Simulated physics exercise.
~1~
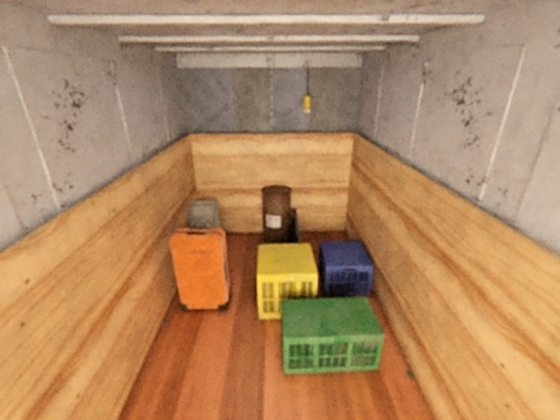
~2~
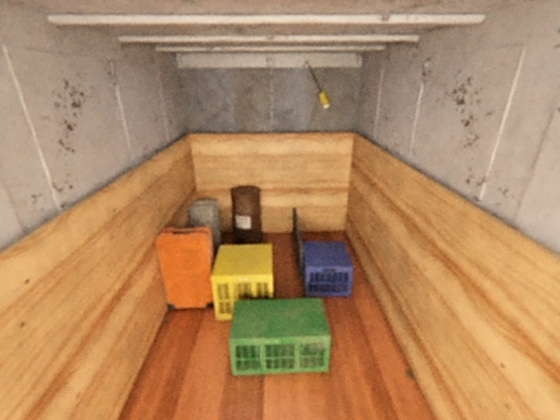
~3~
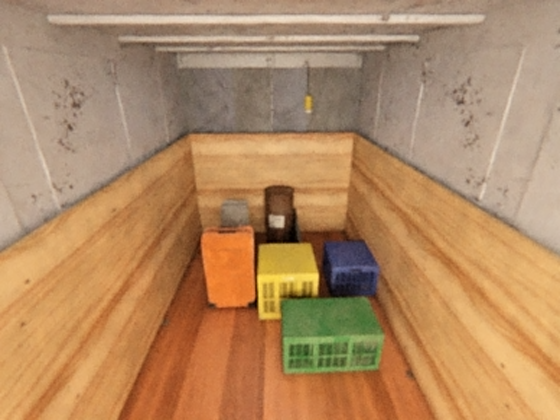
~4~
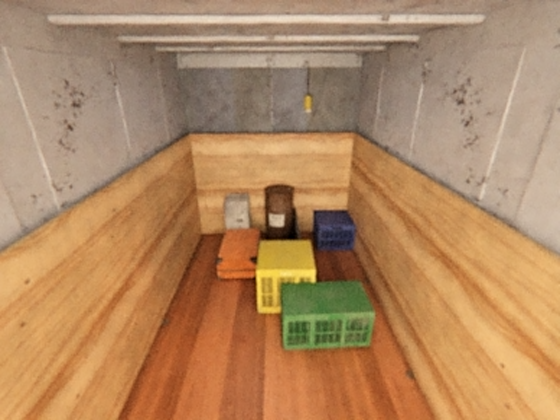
Van load bay with crates and an orange case sliding left, then right, before the case topples and several items shift forward.
